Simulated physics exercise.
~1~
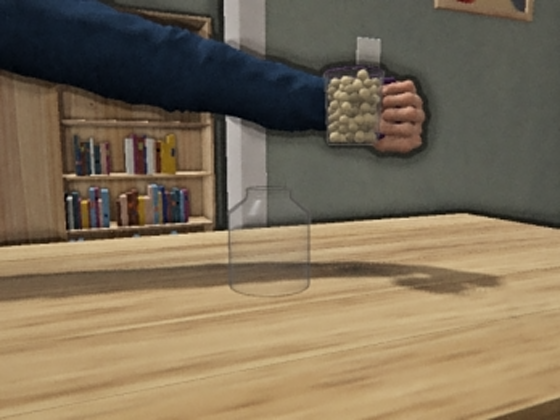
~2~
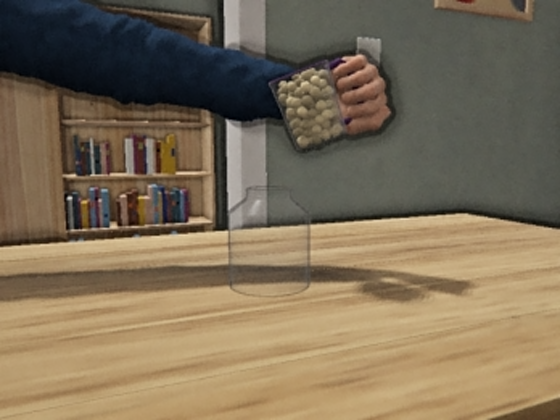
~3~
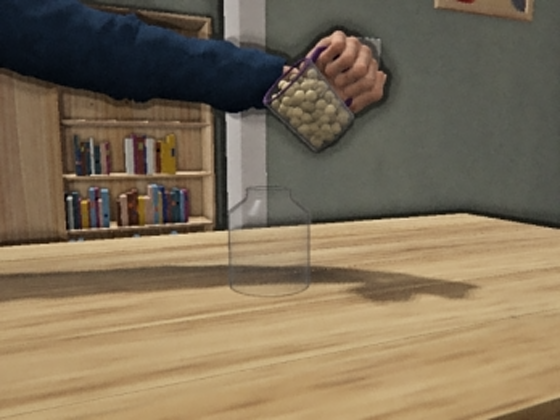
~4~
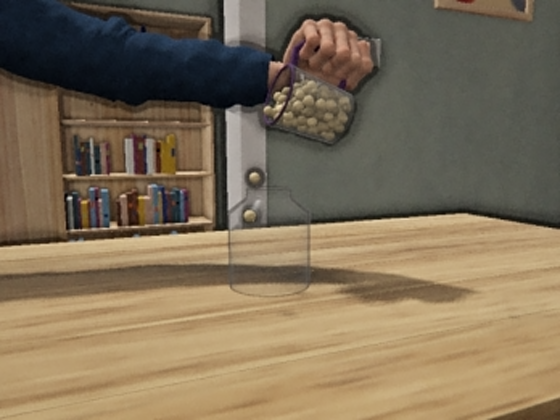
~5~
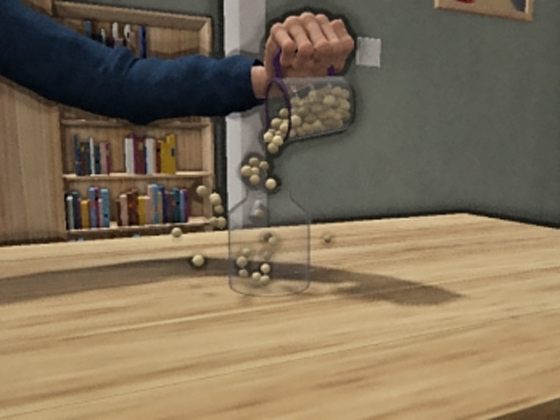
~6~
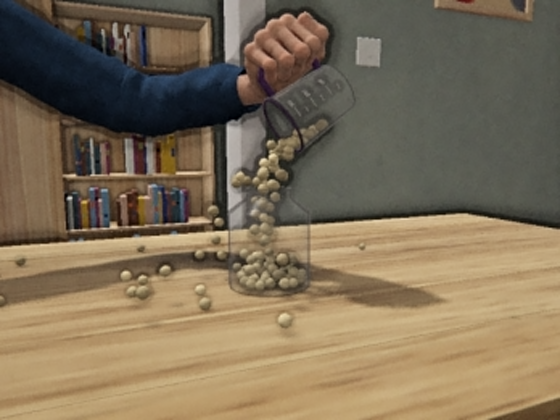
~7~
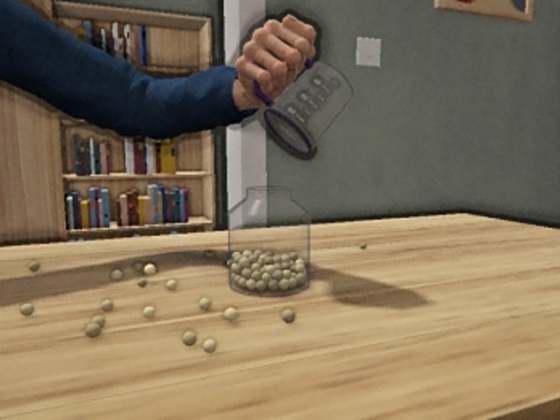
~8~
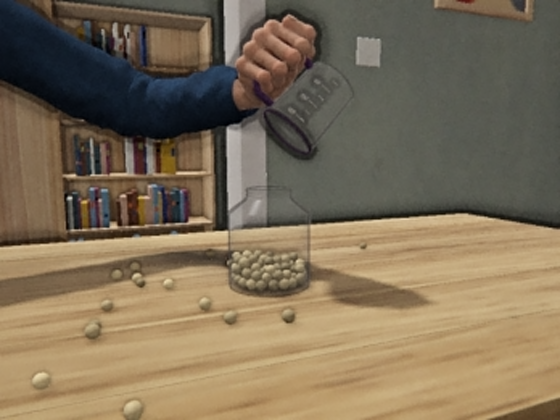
An arm in a dark blue sleeve reaches in from the left, holding a clear cup full of pale, round nuts above a light wooden table, seen from a fixed viewpoint slightly above the tabletop. An empty transparent jar stands below, with a bookcase and a grey-green wall behind. The hand moves the cup a little left and tips it steadily until nuts tumble out toward the jar. Most land inside, while others bounce off and scatter over the table. Finally the emptied cup stays tilted mouth down, the jar is partly filled, and stray nuts roll toward the viewer.
